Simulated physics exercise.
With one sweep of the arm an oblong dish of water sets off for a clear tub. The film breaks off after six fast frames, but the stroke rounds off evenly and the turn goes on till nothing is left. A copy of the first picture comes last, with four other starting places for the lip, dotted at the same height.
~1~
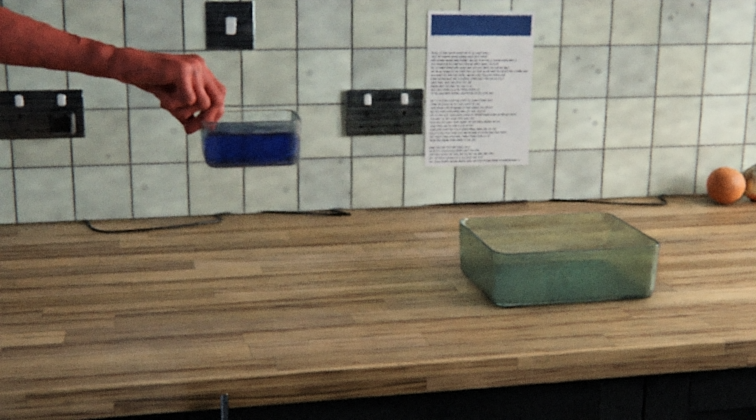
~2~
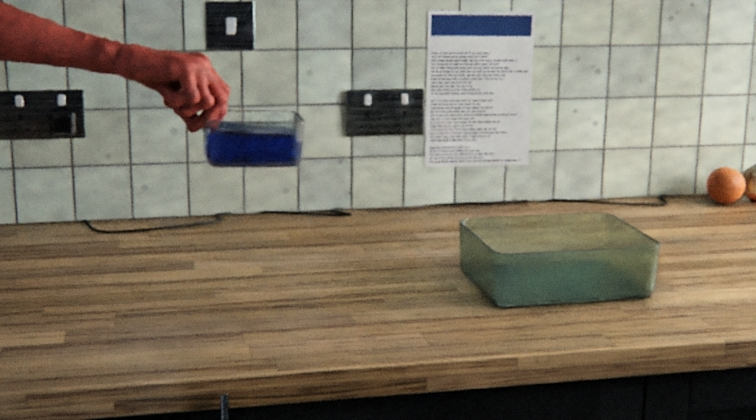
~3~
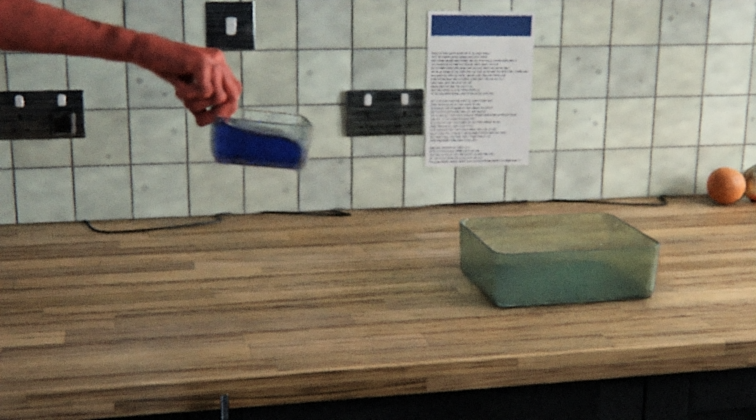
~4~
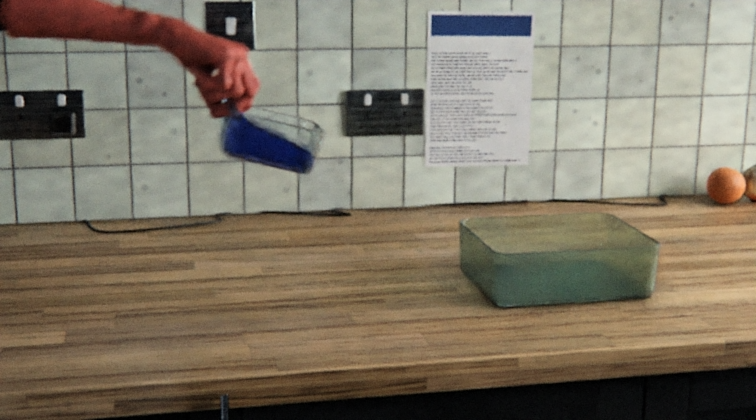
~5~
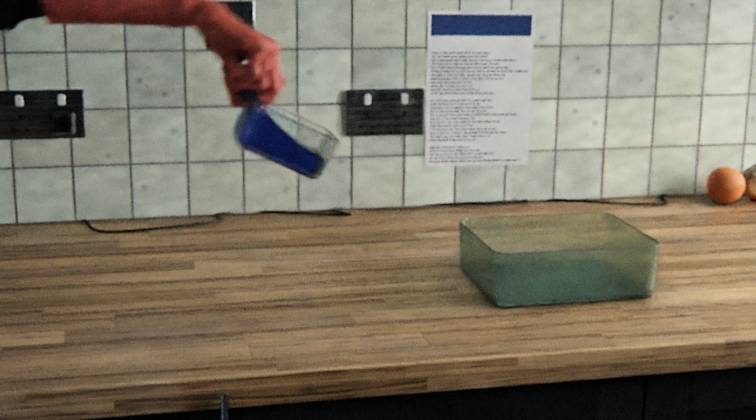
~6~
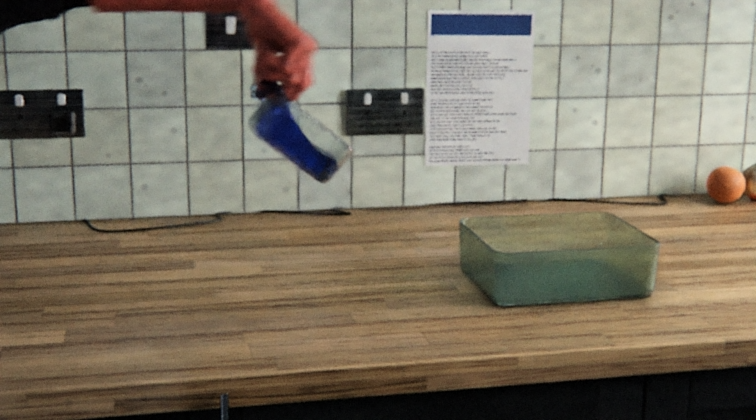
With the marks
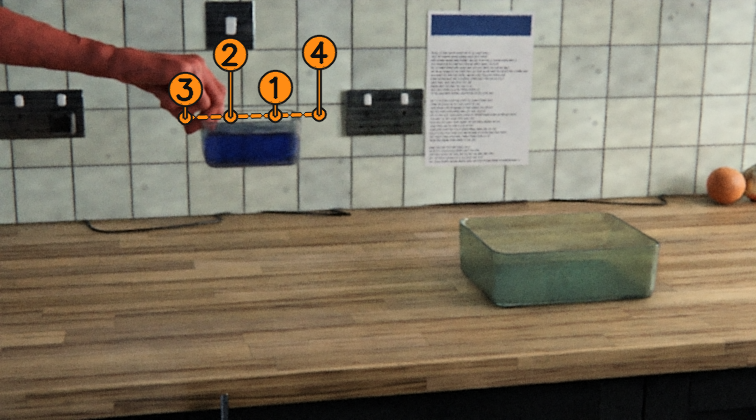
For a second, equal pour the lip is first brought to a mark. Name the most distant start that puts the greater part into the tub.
Place 4.
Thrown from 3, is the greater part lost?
Yes, that goes wrong.
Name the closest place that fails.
Here it is place 1.
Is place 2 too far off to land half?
Yes, it does.
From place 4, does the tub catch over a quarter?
Yes, clearly.
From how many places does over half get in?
One.
On the marked copy, 1 at (275, 115); 2 at (230, 116); 3 at (185, 117); 4 at (319, 114).
If 1 is chosen, about 26 % lands in the tub, 68 % falls short and 6 % goes beside or beyond.
If 2 is chosen, about 1 % lands in the tub, 97 % falls short.
If 3 is chosen, about 0 % lands in the tub, 100 % falls short.
If 4 is chosen, about 68 % lands in the tub, 18 % falls short and 14 % goes beside or beyond.
